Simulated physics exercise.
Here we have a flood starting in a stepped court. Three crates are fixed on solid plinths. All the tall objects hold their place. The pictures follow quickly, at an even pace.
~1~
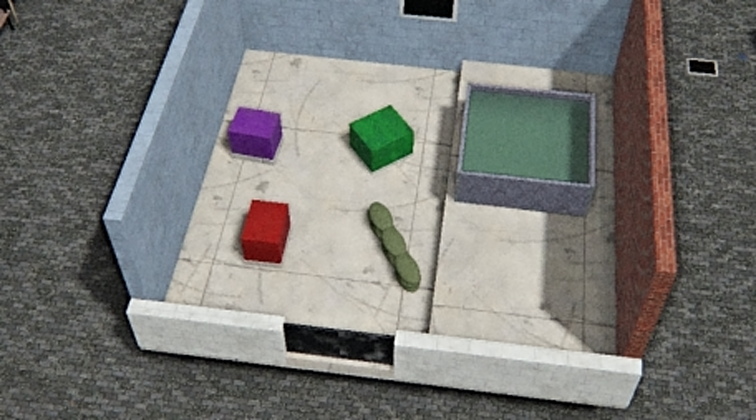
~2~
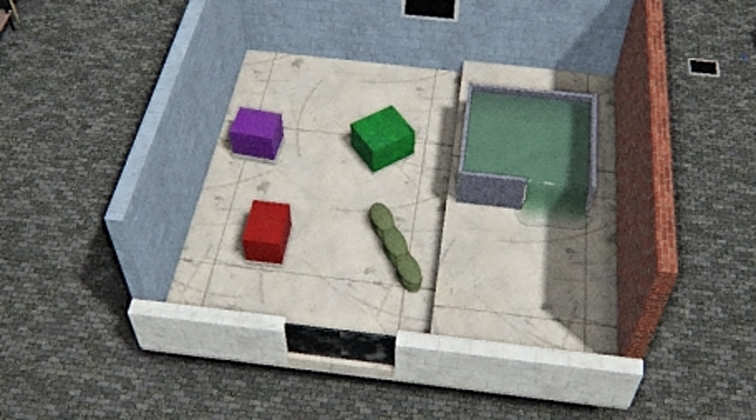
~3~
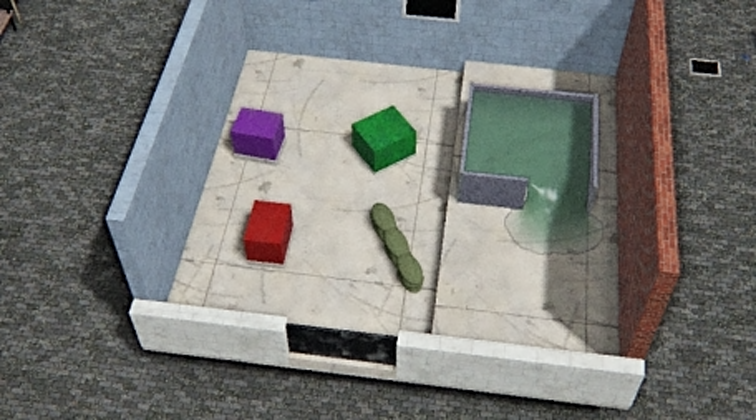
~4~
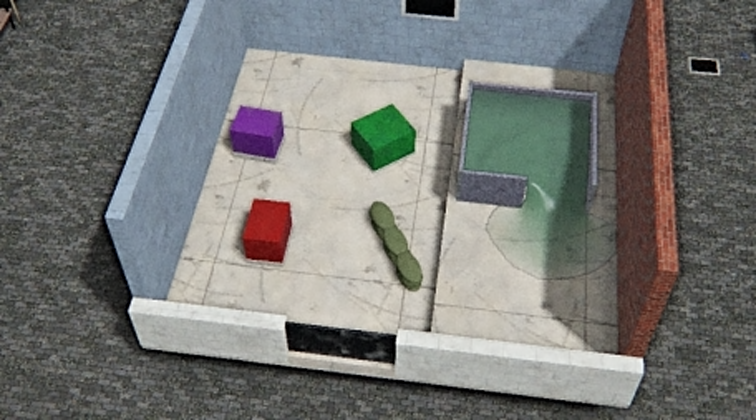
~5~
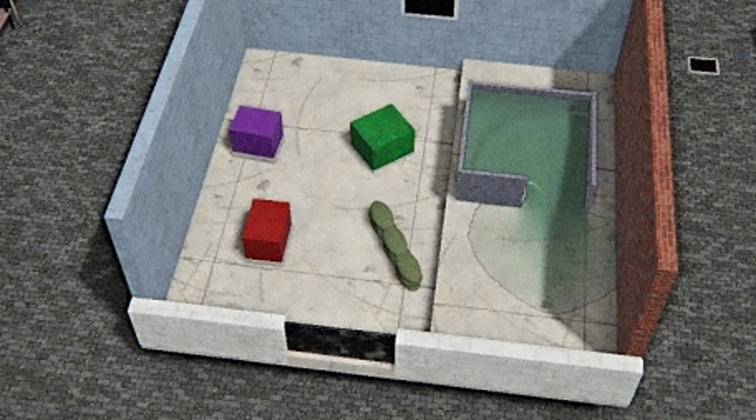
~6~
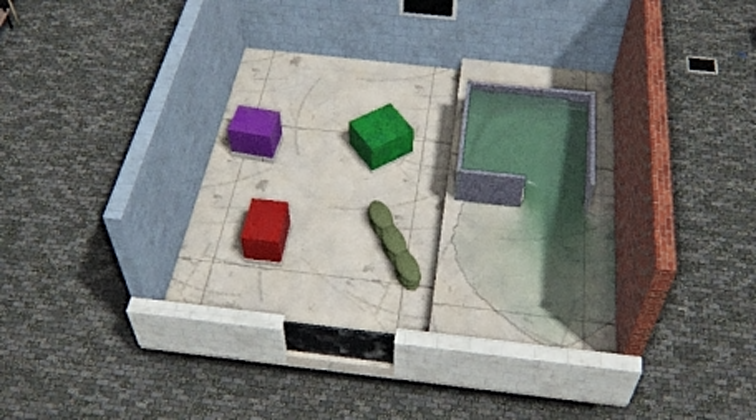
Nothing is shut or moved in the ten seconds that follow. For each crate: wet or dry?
One by one: The red crate is wetted; the green crate is wetted; the purple crate is wetted.
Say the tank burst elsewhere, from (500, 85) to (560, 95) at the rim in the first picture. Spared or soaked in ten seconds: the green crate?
The green crate is wetted.
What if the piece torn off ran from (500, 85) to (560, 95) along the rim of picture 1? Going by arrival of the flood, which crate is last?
It is the one in red.
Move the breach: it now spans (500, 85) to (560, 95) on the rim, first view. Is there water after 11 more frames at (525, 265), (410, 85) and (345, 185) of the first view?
As listed: Not flooded, covered, free of water.
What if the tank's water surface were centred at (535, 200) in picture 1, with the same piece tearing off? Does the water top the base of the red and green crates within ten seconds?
Red gets wet; green takes water.
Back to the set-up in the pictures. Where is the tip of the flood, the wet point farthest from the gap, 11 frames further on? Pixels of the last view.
Around (324, 345).
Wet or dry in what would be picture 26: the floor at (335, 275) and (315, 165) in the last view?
In turn: Under water, clear.
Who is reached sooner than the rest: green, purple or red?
First comes the red one.
A moment on, water covers 20 % of the floor; the red crate not reached, the green crate not reached, the purple crate not reached.
Next, water covers 25 % of the floor; the red crate not reached, the green crate not reached, the purple crate not reached.
Then, water covers 40 % of the floor; the red crate water round its plinth, the green crate not reached, the purple crate not reached.
Later, water covers 70 % of the floor; the red crate water round its plinth, the green crate water round its plinth, the purple crate water round its plinth.
In the end, water covers 95 % of the floor; the red crate was topped, the green crate was topped, the purple crate was topped.
